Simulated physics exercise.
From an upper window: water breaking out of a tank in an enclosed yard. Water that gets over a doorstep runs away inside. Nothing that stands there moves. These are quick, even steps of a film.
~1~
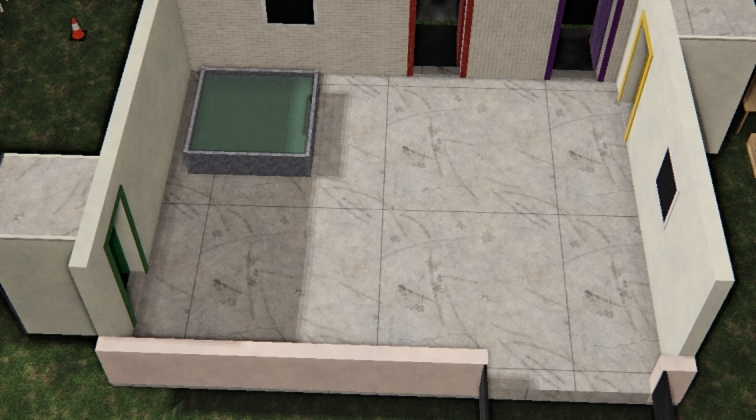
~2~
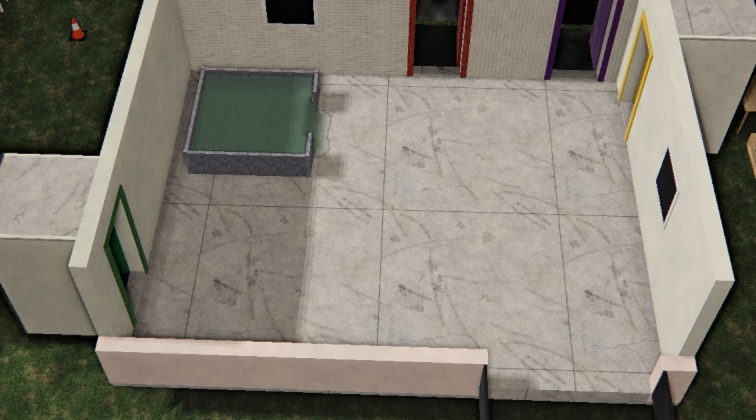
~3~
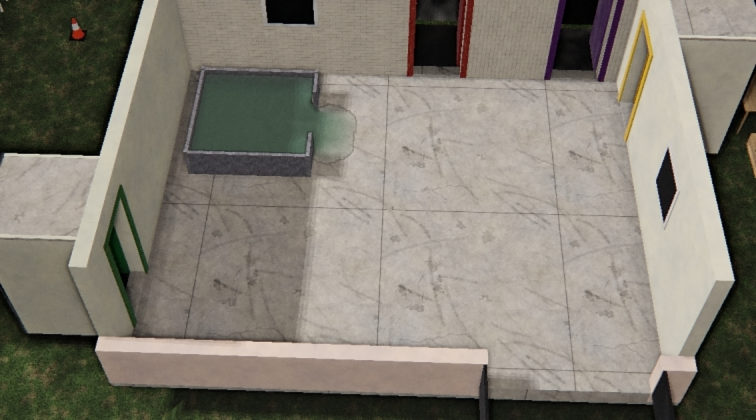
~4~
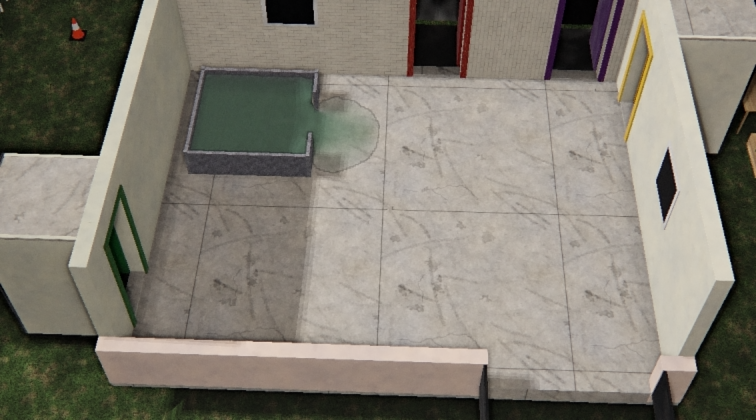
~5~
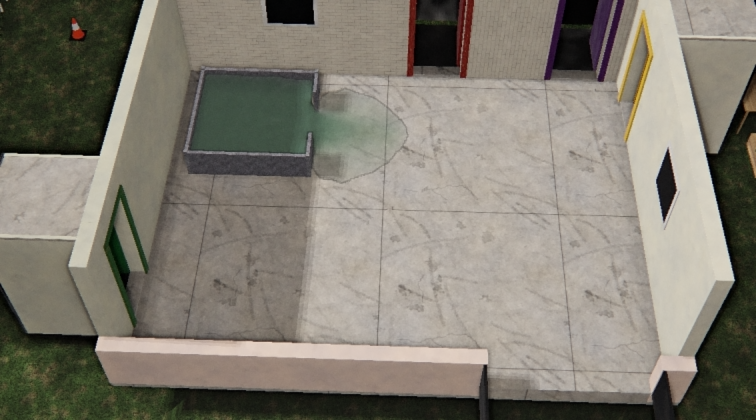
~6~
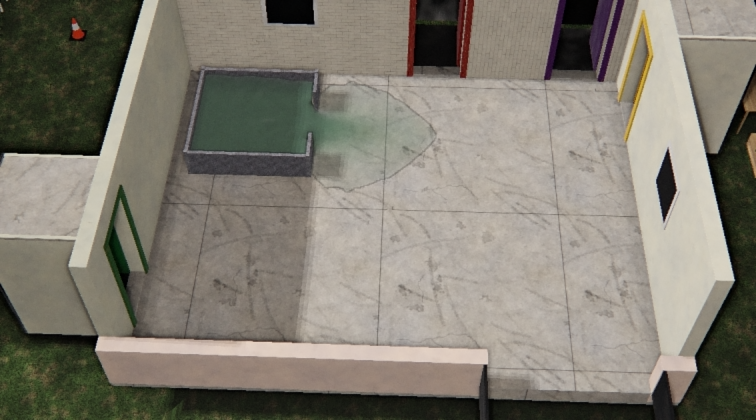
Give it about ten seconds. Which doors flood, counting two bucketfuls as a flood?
In the end: The purple door lets in a lot; the red door lets in a lot; the green door admits no more than that; the yellow door lets in a lot.
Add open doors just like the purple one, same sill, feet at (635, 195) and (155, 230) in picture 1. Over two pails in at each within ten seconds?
In that order: Lets more in, keeps below it.
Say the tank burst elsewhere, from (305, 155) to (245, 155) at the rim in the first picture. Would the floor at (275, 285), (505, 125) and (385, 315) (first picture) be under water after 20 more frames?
One after the other: Wet, free of water, under water.
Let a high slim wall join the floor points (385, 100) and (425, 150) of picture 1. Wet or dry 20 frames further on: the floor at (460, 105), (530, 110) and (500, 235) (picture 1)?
One after the other: Covered, flooded, under water.
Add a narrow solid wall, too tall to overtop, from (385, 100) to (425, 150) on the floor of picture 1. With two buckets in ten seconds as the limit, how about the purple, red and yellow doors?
Then: Purple door keeps below it, red door keeps below it, yellow door holds.
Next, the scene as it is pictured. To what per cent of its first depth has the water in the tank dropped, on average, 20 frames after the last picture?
Some 52 per cent.
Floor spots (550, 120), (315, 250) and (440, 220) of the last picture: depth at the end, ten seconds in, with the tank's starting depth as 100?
In turn 12, 2 and 4 in a hundred.
A moment on, water covers 20 % of the floor; the purple door not reached, the red door not reached, the green door not reached, the yellow door not reached.
Next, water covers 35 % of the floor; the purple door not reached, the red door under two buckets in, the green door not reached, the yellow door not reached.
Then, water covers 50 % of the floor; the purple door under two buckets in, the red door over two buckets in, the green door not reached, the yellow door under two buckets in.
Later, water covers 55 % of the floor; the purple door over two buckets in, the red door over two buckets in, the green door not reached, the yellow door over two buckets in.
In the end, water covers 65 % of the floor; the purple door over two buckets in, the red door over two buckets in, the green door not reached, the yellow door far over two buckets in.
